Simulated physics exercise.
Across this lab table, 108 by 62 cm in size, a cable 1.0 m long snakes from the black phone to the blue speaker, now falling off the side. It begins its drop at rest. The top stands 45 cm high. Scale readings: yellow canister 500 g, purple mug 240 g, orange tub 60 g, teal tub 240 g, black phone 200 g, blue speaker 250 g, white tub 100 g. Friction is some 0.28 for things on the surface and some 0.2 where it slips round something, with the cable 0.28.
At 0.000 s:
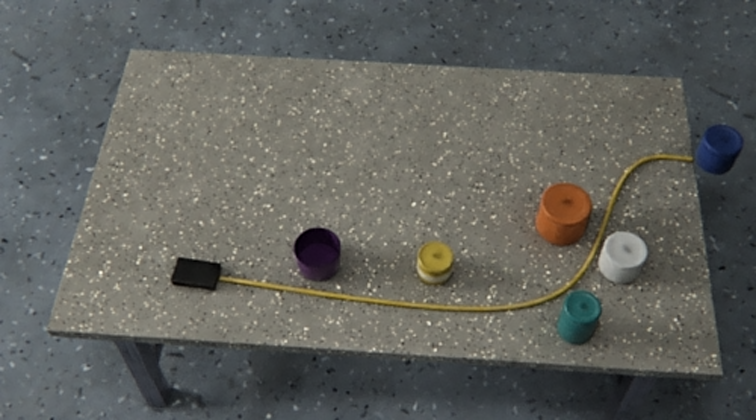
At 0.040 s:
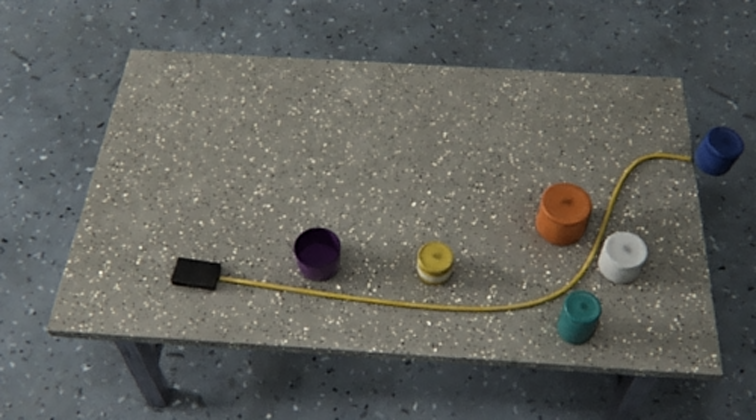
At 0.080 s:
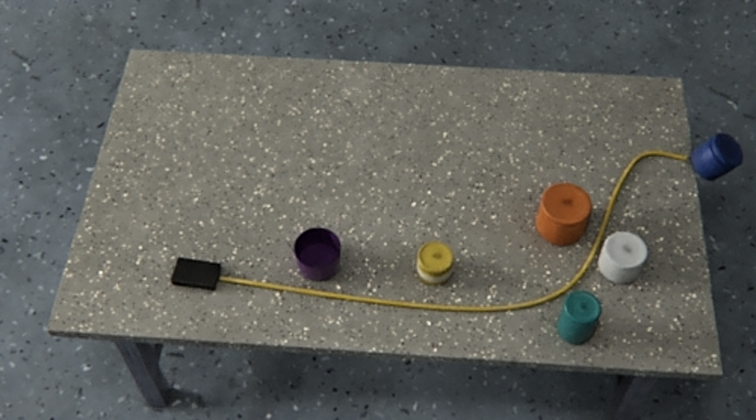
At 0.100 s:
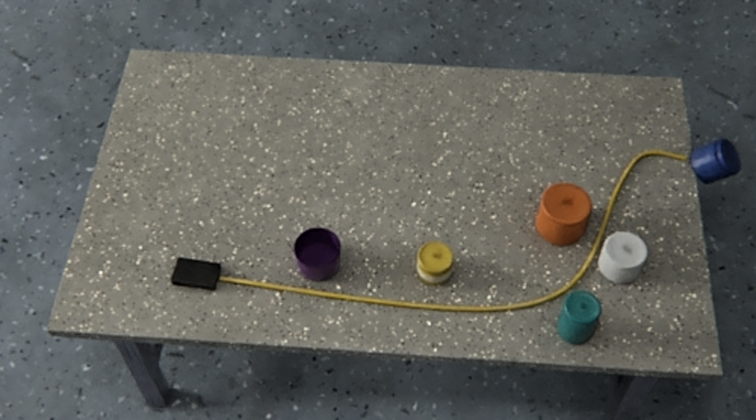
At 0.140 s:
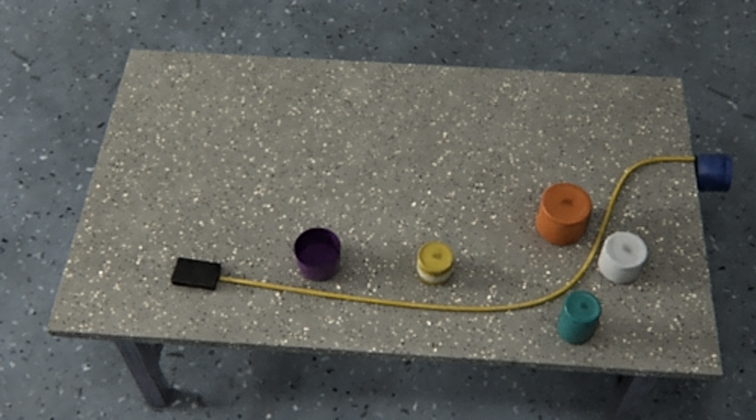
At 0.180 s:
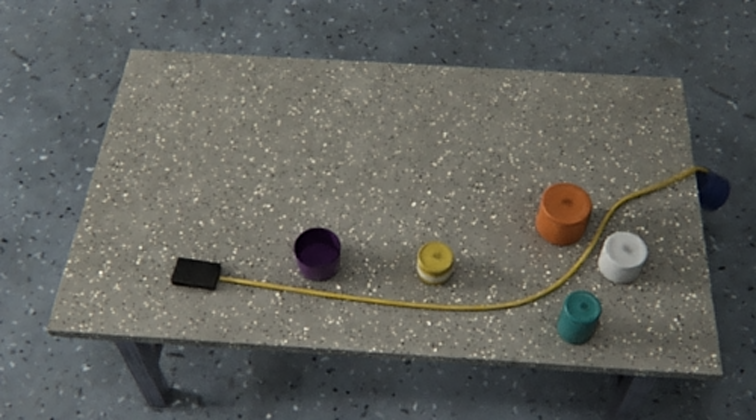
A dark blue cylindrical object on a yellow cable tilts and drops beyond the right edge of a speckled grey-brown table, seen from a fixed, high angle over a grey floor. A black rectangular device lies at left, with purple, yellow, orange, white and teal containers to its right. The blue object sinks partly behind the edge, pulling the cable's right-hand curve straighter while everything else stays still.
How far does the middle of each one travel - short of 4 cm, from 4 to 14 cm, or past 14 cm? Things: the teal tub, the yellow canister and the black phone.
Outcome: Most likely the teal tub ends up in the low range. Most likely the yellow canister ends up in the low range. Most likely the black phone ends up in the high range.
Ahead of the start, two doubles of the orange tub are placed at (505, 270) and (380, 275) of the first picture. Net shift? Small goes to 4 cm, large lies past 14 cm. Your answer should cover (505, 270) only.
Net shift there: A lot.
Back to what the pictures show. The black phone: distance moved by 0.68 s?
By then the black phone has moved close to 30 cm.
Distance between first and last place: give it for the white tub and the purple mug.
White tub 0 cm, purple mug 2 cm.
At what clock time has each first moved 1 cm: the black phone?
Answer: Black phone, 0.26 s.
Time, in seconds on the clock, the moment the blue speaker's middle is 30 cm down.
Roughly 0.44 s.
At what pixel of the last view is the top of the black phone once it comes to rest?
End position in the last picture: Approx. (402, 302).
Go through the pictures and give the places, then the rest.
In the first frame, shows, teal tub (583, 306); yellow canister (436, 256); black phone (195, 271); cable runs through (641, 162) (518, 306) (401, 304) (286, 288).
In the second frame, shows, blue speaker (724, 141); cable runs through (639, 161) (518, 306) (286, 288).
In the third frame, shows, blue speaker (717, 157); cable runs through (637, 159) (518, 306) (286, 288).
In the fourth frame, shows, blue speaker (716, 162); cable runs through (636, 159) (518, 306) (286, 288).
In the fifth frame, shows, blue speaker (712, 173); cable runs through (642, 163) (518, 306) (286, 288).
In the sixth frame, shows, teal tub (583, 306); yellow canister (436, 256); black phone (195, 271); cable runs through (674, 180) (518, 303) (401, 304) (286, 288).
At 0.4 s, the cable's tail end at (308, 282); black phone 15 cm off its start, blue speaker over the edge, orange tub 3 cm off its start.
At 0.7 s, the cable's tail end at (398, 312); black phone 30 cm off its start, blue speaker over the edge, orange tub 3 cm off its start.
At 0.9 s, the cable's tail end at (424, 317); black phone 35 cm off its start at (402, 302), blue speaker over the edge, orange tub 3 cm off its start at (562, 189).
At 1.2 s, the cable's tail end at (424, 317); black phone 35 cm off its start, blue speaker over the edge, orange tub 3 cm off its start.
At 2.4 s, the cable's tail end at (424, 317); black phone 35 cm off its start at (402, 302), yellow canister 0 cm off its start at (435, 255), teal tub 0 cm off its start at (583, 306), blue speaker over the edge.
